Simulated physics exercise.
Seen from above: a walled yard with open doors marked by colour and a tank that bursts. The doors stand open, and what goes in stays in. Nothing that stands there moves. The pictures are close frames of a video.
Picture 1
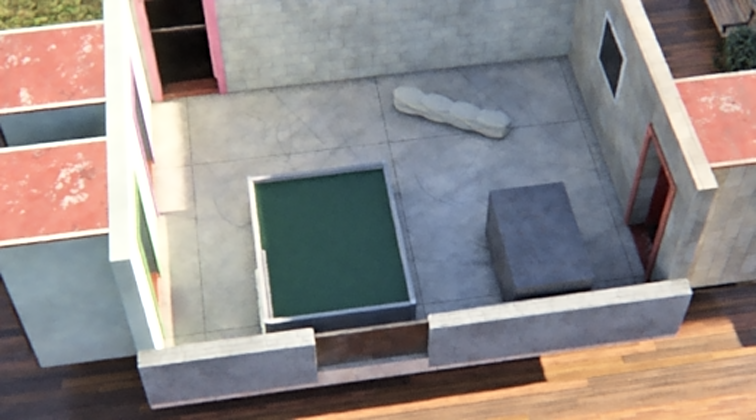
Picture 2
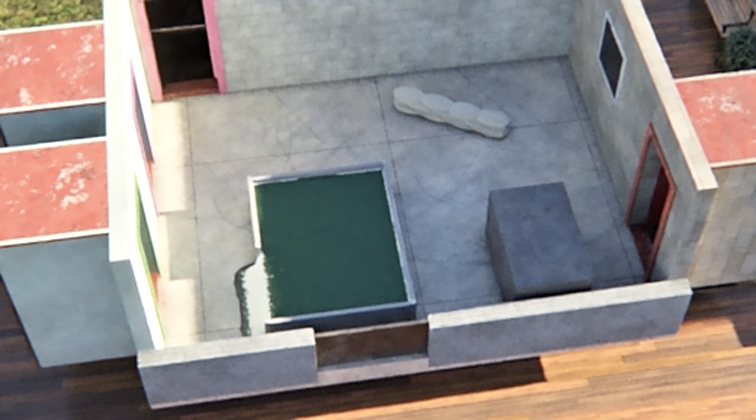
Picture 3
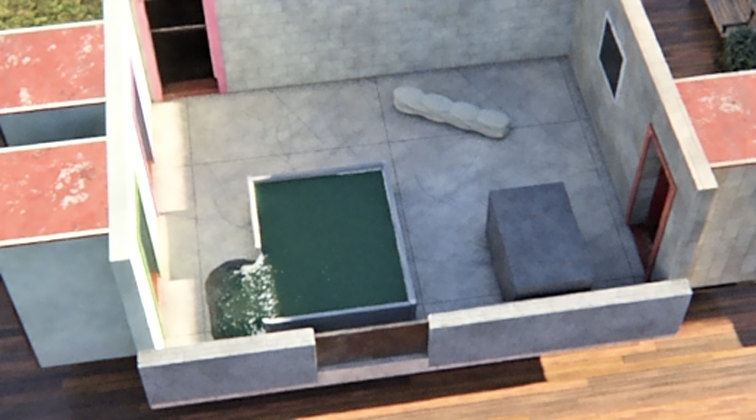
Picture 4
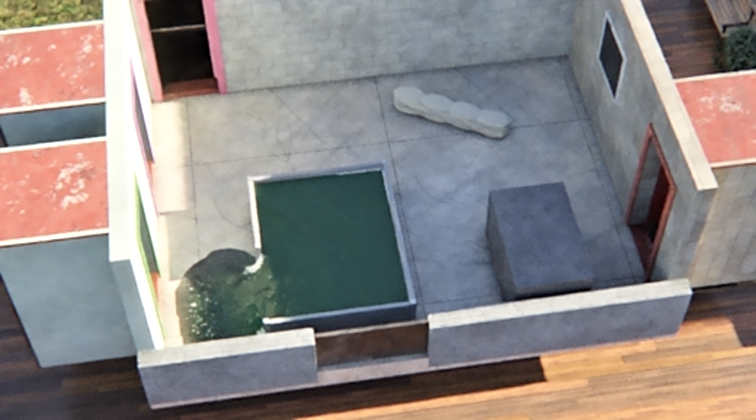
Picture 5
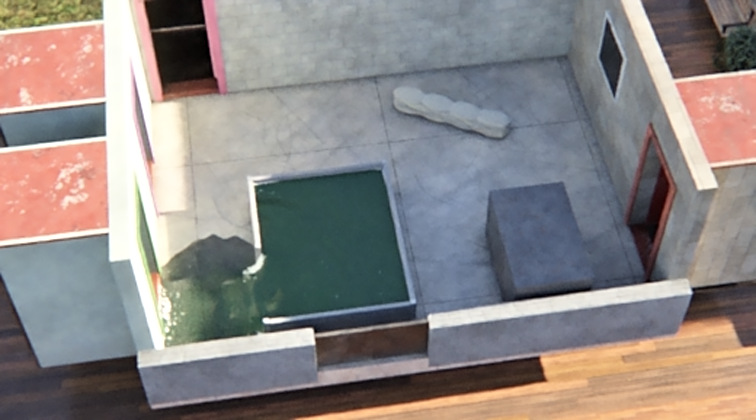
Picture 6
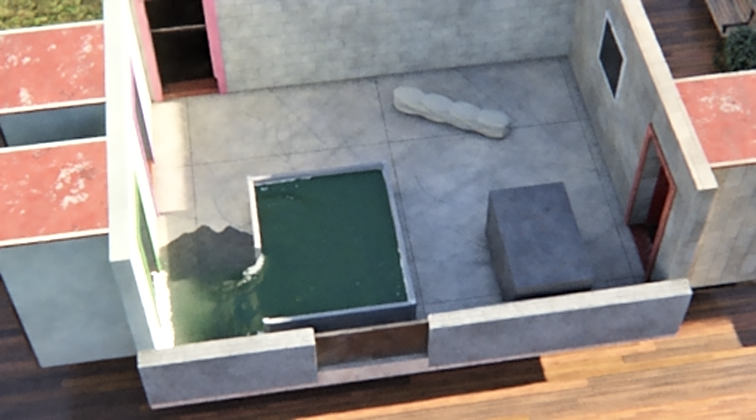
Green water pouring from the left side of an open tank and spreading across the grey floor of a roofless room.
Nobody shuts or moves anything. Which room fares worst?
Most goes in at the green door.
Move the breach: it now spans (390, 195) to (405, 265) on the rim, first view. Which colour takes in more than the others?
Most goes in at the red door.
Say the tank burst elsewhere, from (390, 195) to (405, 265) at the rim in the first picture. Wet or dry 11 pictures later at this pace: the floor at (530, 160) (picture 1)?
Verdict: Flooded.
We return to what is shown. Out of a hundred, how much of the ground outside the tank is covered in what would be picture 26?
Some 35 per cent.
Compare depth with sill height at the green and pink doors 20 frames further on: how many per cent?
About 170 and 170 per cent.
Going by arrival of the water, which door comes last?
I say the red door.
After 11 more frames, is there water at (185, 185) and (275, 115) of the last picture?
In that order: Under water, no water.
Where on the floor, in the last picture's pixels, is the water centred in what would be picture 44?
Close to (296, 238).
A moment on, water covers 10 % of the floor; purple door not reached, red door not reached, green door some in, pink door not reached.
Next, water covers 20 % of the floor; purple door wet at the sill, nothing in, red door not reached, green door a lot in, pink door not reached.
Then, water covers 35 % of the floor; purple door wet at the sill, nothing in, red door not reached, green door a lot in, pink door wet at the sill, nothing in.
Later, water covers 60 % of the floor; purple door wet at the sill, nothing in, red door wet at the sill, nothing in, green door a lot in, pink door some in.
In the end, water covers 90 % of the floor; purple door wet at the sill, nothing in, red door wet at the sill, nothing in, green door a lot in, pink door some in; the green door has let in the most.
